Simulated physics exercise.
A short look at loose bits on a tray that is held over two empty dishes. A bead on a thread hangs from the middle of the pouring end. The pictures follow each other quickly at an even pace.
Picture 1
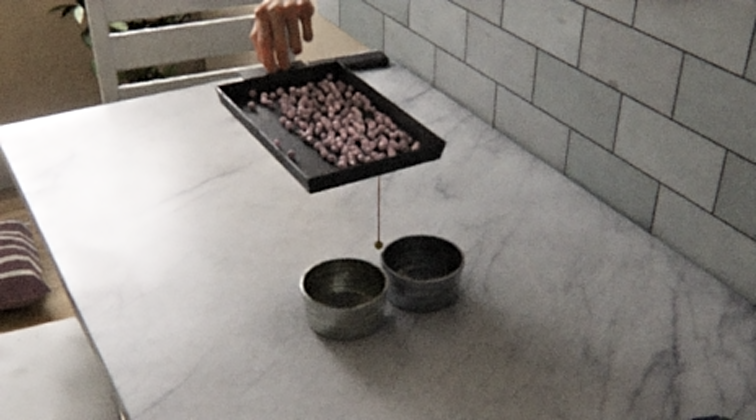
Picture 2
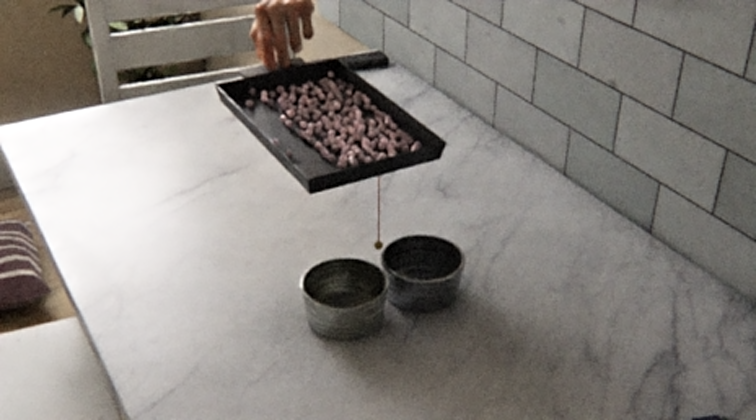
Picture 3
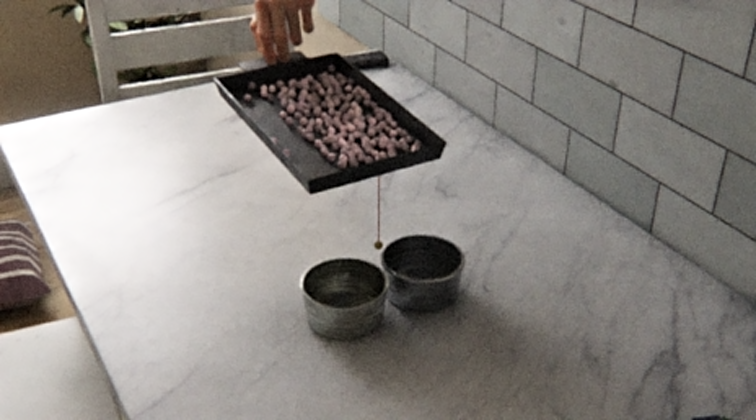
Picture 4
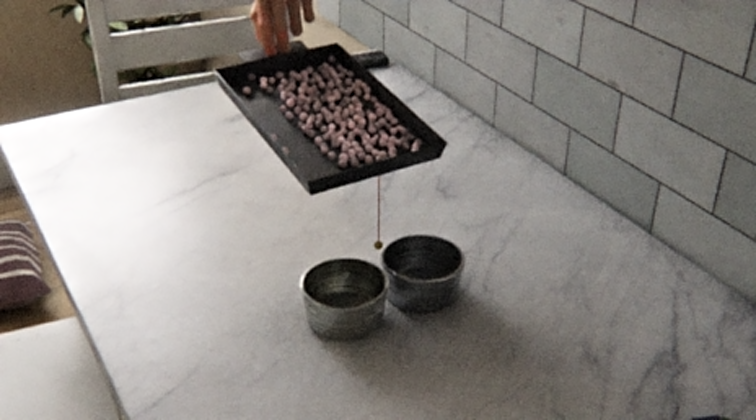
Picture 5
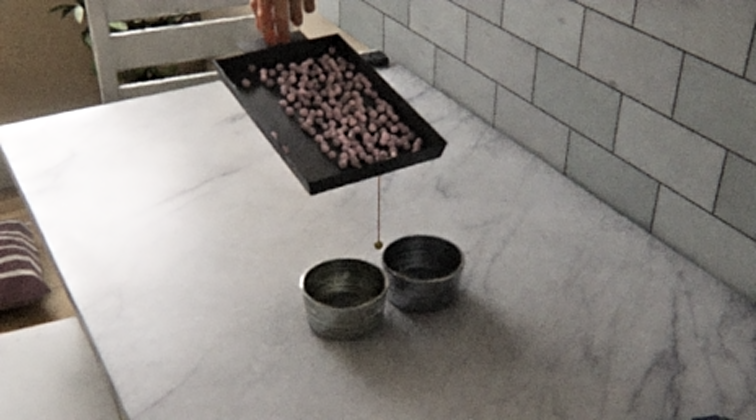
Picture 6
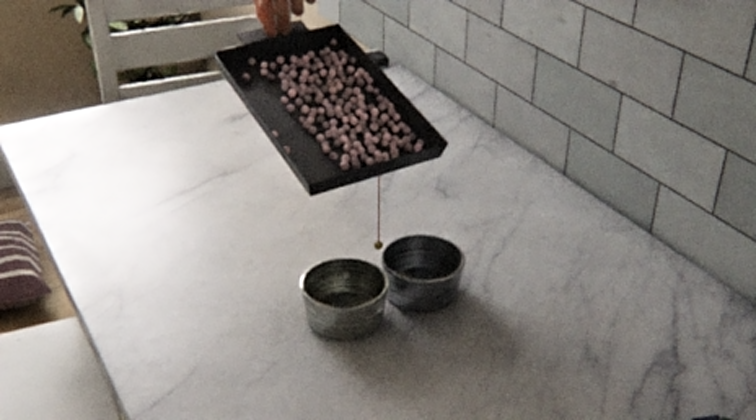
The video shows a hand holding a dark tray of small, round, pinkish pieces above two empty metal dishes on a marble table, gradually raising the tray's far end while the dishes and a hanging bead stay still.
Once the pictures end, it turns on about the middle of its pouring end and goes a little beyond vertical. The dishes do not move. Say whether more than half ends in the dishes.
They take over half between them.
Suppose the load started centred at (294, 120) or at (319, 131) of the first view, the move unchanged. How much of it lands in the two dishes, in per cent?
Roughly 70 per cent, and 70 per cent.
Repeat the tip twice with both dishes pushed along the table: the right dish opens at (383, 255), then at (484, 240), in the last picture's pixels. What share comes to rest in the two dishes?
The first gives 20 %, the second 30 %.
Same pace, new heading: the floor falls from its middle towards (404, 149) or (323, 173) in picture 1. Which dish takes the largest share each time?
The first try: The right dish. The second: The dish on the left.
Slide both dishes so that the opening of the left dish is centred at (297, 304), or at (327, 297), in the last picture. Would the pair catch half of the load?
In turn: Most of it; most of it.
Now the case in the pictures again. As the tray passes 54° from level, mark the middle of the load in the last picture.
Close to (366, 151).
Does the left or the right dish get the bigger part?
More ends in left.
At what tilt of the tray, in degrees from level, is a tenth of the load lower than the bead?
Near 80 degrees.
Soon, tray tipped steeply; nearly all on the tray; a stray few outside both; a stray few in the air.
A while on, tray tipped right over; about a quarter on the tray; about a quarter in the left dish; a small part in the right dish; a small part outside both; about a quarter in the air.
Towards the end, tray tipped past a quarter turn; about half in the left dish; about a quarter in the right dish; about a quarter outside both.
Finally, tray tipped past a quarter turn; about half in the left dish; about a quarter in the right dish; about a quarter outside both.
